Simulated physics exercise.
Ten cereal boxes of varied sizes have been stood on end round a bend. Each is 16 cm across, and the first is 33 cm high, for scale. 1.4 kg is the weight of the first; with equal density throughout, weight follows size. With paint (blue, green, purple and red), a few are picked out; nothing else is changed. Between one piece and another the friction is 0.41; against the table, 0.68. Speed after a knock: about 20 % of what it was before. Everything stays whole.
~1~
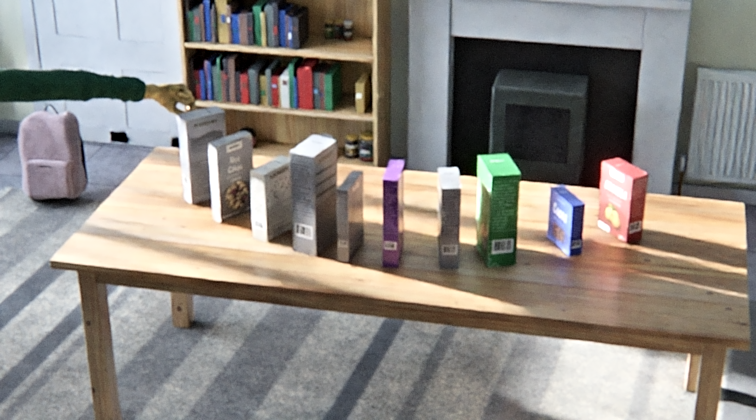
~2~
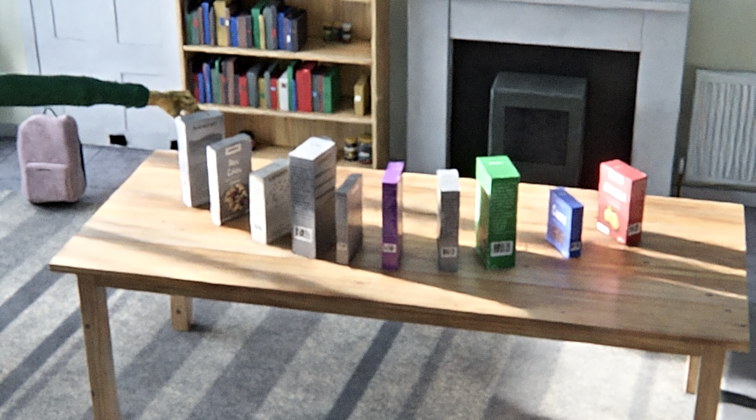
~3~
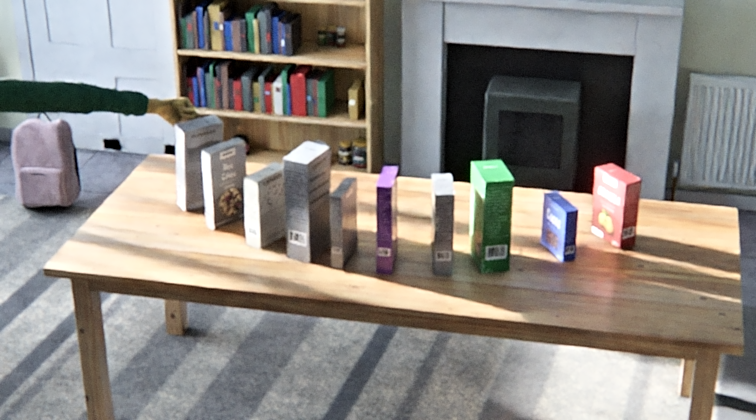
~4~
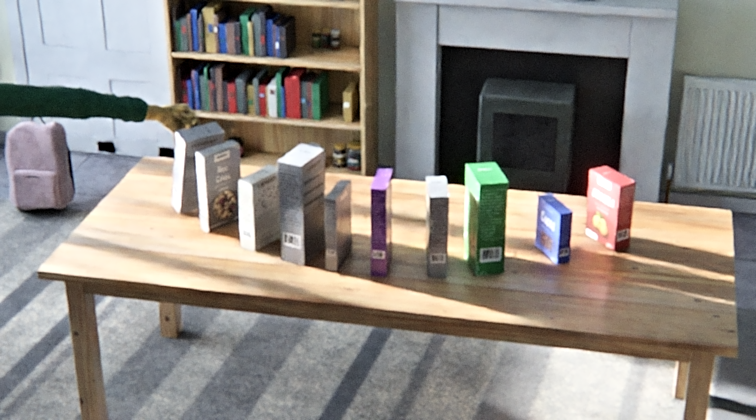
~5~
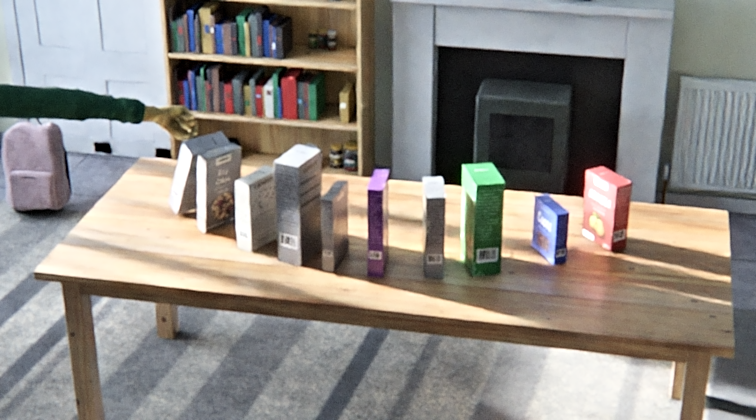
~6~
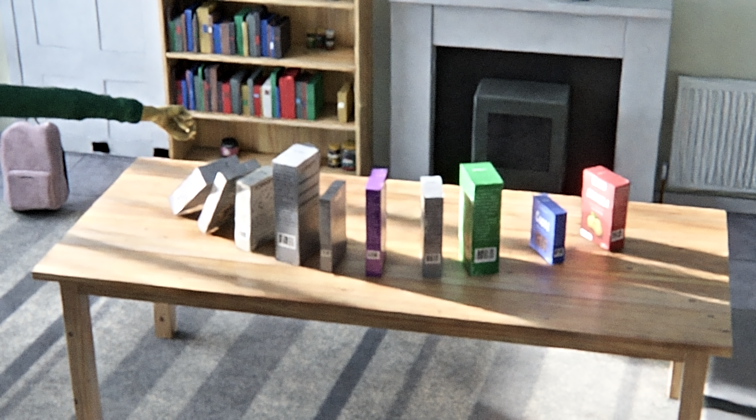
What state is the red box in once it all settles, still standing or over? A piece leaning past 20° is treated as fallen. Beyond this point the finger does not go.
Once it all settles, the red box is still standing.
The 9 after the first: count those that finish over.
I count 8.
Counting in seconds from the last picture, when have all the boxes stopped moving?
At around 2.5 s.
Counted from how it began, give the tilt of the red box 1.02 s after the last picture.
I'd put it at roughly 0 degrees away from its starting angle.
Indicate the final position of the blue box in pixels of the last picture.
Near (576, 241).
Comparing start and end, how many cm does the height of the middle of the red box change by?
0 cm lower.
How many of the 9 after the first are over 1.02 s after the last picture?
By that point, 7 in all.
Then, 0.52 s on from the sixth picture, 4 of the 9 other boxes over; red box unmoved.
Then, 1.02 s on from the sixth picture, 7 of the 9 other boxes over; red box unmoved; purple box tipped 55°.
Finally, 8 of the 9 other boxes over; red box displaced 24 mm; blue box lying flat; green box lying flat. One left standing. Seen by the last camera, middles, red box near (610, 207), blue box near (576, 241).
